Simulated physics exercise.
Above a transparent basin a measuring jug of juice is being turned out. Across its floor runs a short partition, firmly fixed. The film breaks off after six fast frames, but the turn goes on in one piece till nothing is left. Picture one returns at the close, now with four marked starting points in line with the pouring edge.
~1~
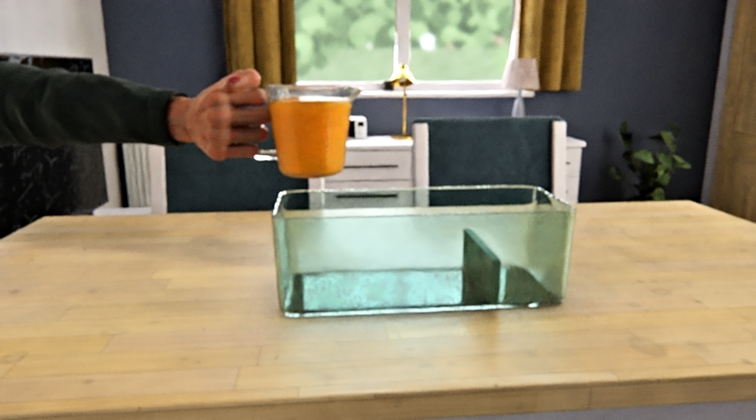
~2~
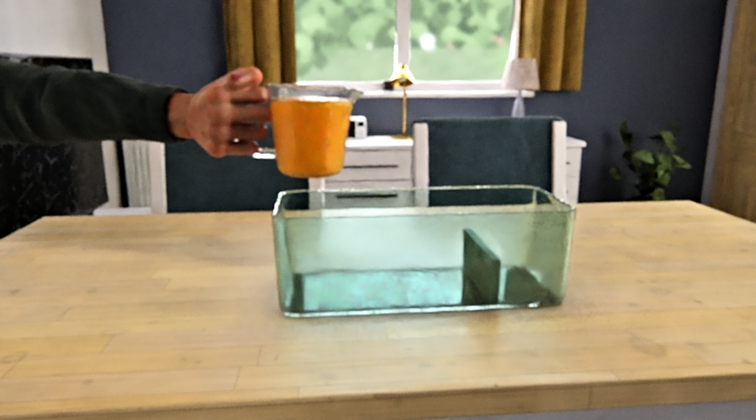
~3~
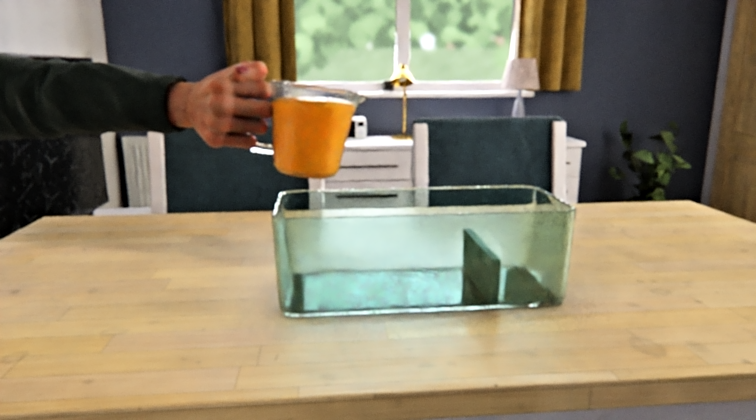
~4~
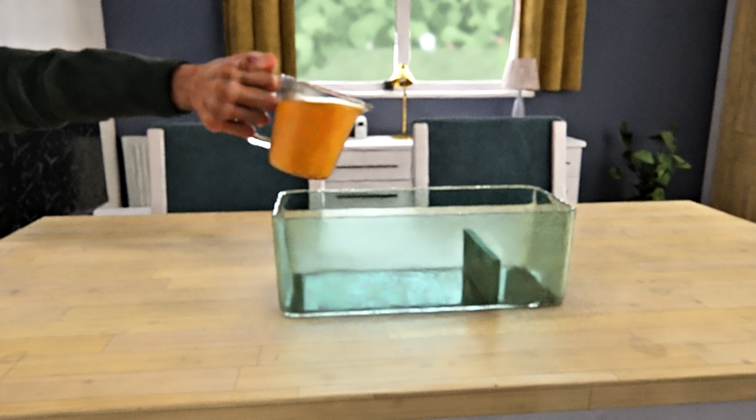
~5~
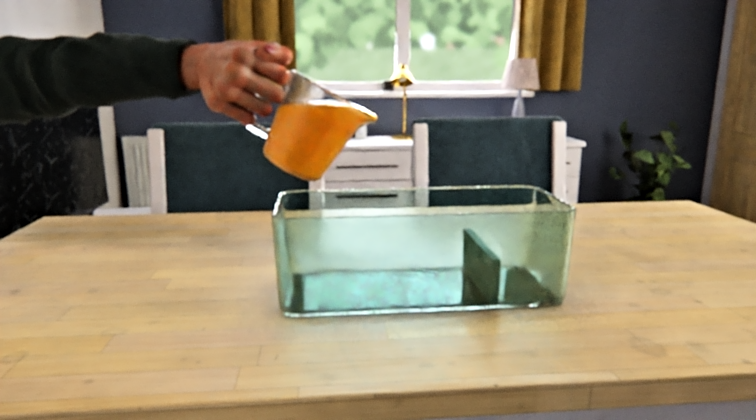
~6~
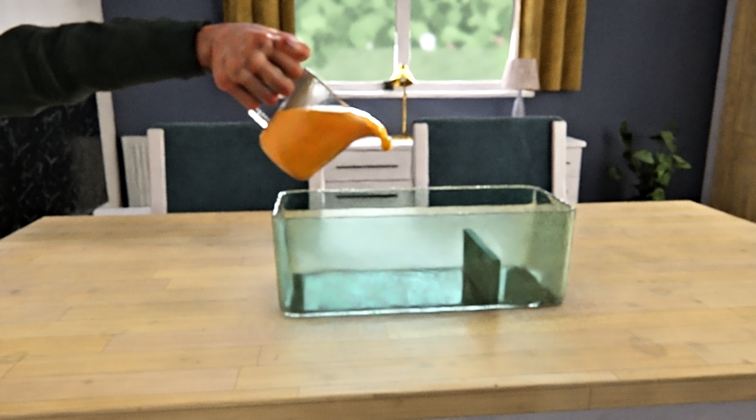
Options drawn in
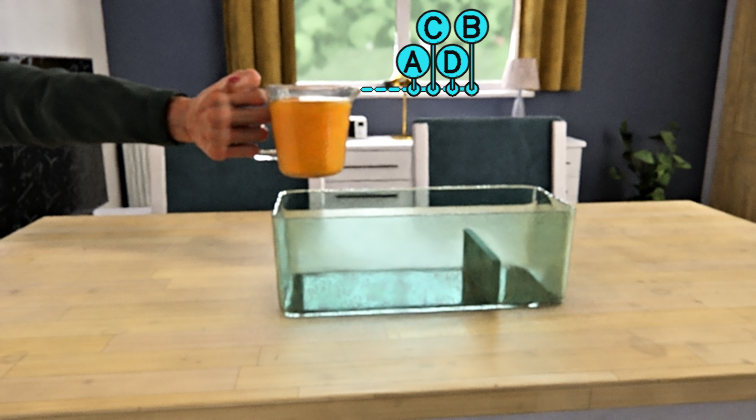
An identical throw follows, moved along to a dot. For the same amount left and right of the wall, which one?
I would pick spot D.
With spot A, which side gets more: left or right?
The left one.
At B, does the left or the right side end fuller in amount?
The right one.
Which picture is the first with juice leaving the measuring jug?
Picture 5.
In cyan, A at (413, 89); B at (471, 88); C at (433, 89); D at (452, 89).
With A, about 94 % ends left of the wall and 4 % right of it.
With B, about 13 % ends left of the wall and 85 % right of it.
With C, about 86 % ends left of the wall and 14 % right of it.
With D, about 49 % ends left of the wall and 50 % right of it.
